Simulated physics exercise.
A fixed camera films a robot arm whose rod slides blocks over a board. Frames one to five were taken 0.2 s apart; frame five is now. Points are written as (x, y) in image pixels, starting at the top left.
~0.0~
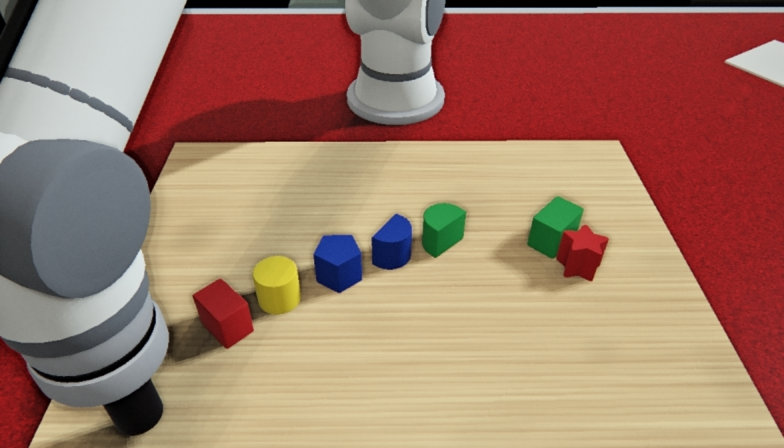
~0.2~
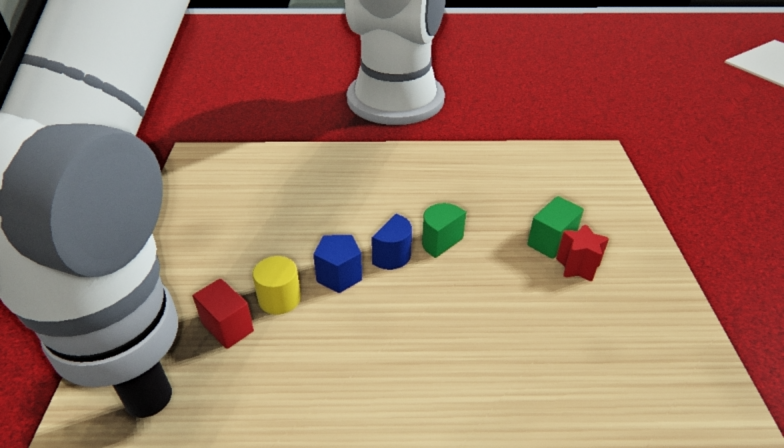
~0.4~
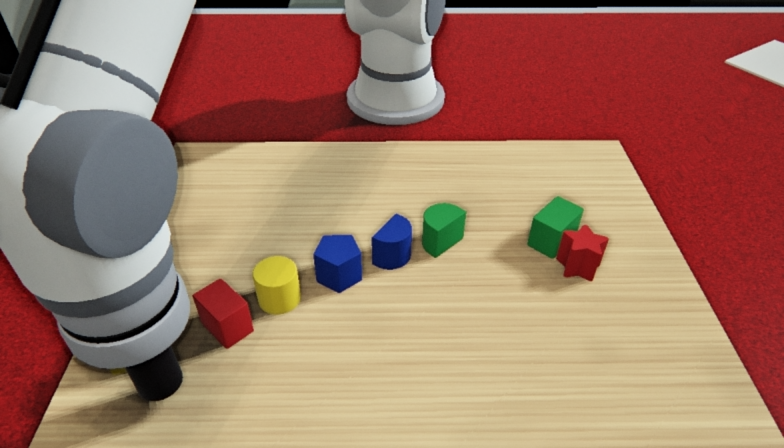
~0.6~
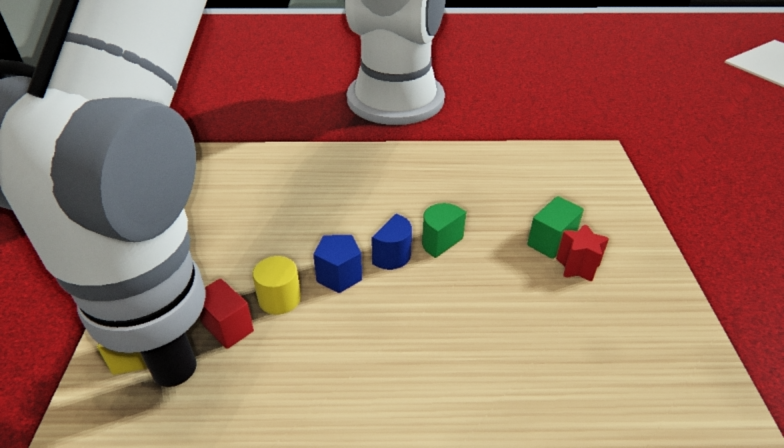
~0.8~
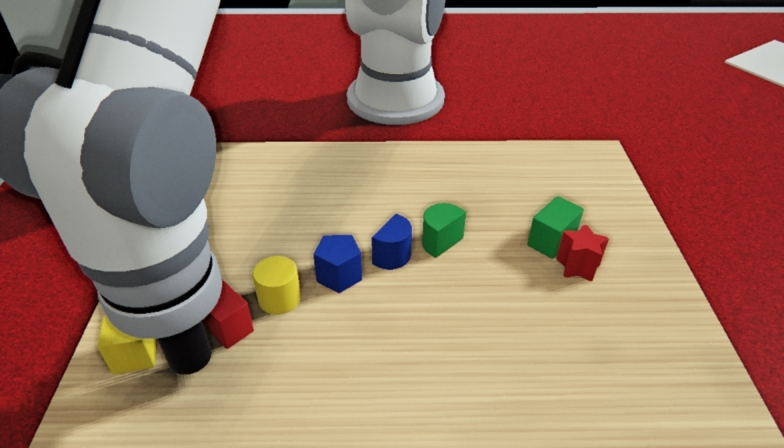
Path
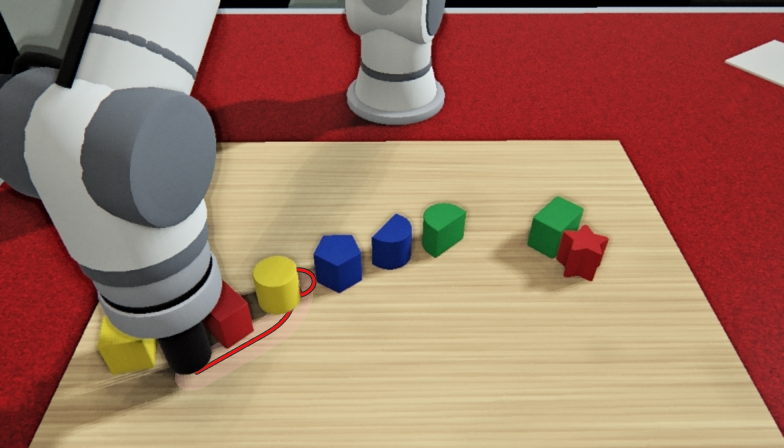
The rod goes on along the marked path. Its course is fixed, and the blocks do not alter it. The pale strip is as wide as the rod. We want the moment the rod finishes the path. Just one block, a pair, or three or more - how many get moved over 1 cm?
My prediction: Two blocks.
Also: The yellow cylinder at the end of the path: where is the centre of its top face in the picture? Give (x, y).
The middle of the upper face of the yellow cylinder will lie at about (281, 230) in the picture.
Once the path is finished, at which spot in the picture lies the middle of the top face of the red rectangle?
For the centre of its top, I'd go with (237, 284).
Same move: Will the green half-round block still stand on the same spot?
Yes, that is what happens.
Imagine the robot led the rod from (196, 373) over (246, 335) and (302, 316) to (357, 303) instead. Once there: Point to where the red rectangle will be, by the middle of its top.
Answer: (240, 278).
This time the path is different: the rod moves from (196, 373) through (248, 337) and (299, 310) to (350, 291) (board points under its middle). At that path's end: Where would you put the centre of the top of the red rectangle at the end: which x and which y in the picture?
That would be at about pixel (238, 280).
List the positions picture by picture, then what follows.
Tip of the rod (140, 415), middles of tops, red rectangle (219, 299), yellow cylinder (274, 271), blue pentagonal block (337, 248), green half-round block (442, 214), in the first picture.
Rod (149, 398), nothing pushed, in the second picture.
Rod (161, 383), nothing pushed, in the third picture.
Rod (175, 369), nothing pushed, in the fourth picture.
Rod (190, 358), red rectangle (219, 299), yellow cylinder (274, 271), blue pentagonal block (337, 248), green half-round block (442, 214), in the fifth picture.
The line goes from (196, 373) by way of (244, 346) and (285, 318) to (296, 283).
What follows on the original path. One third of the way, rod (241, 330); red rectangle (232, 289), turned 50° anticlockwise; yellow cylinder (277, 267).
Two thirds of the way, rod (283, 302); red rectangle (237, 284), turned 90° anticlockwise; yellow cylinder (280, 260).
At the end, rod (294, 267); red rectangle (237, 284), turned 90° anticlockwise; yellow cylinder (281, 230); blue pentagonal block unmoved; green half-round block unmoved.
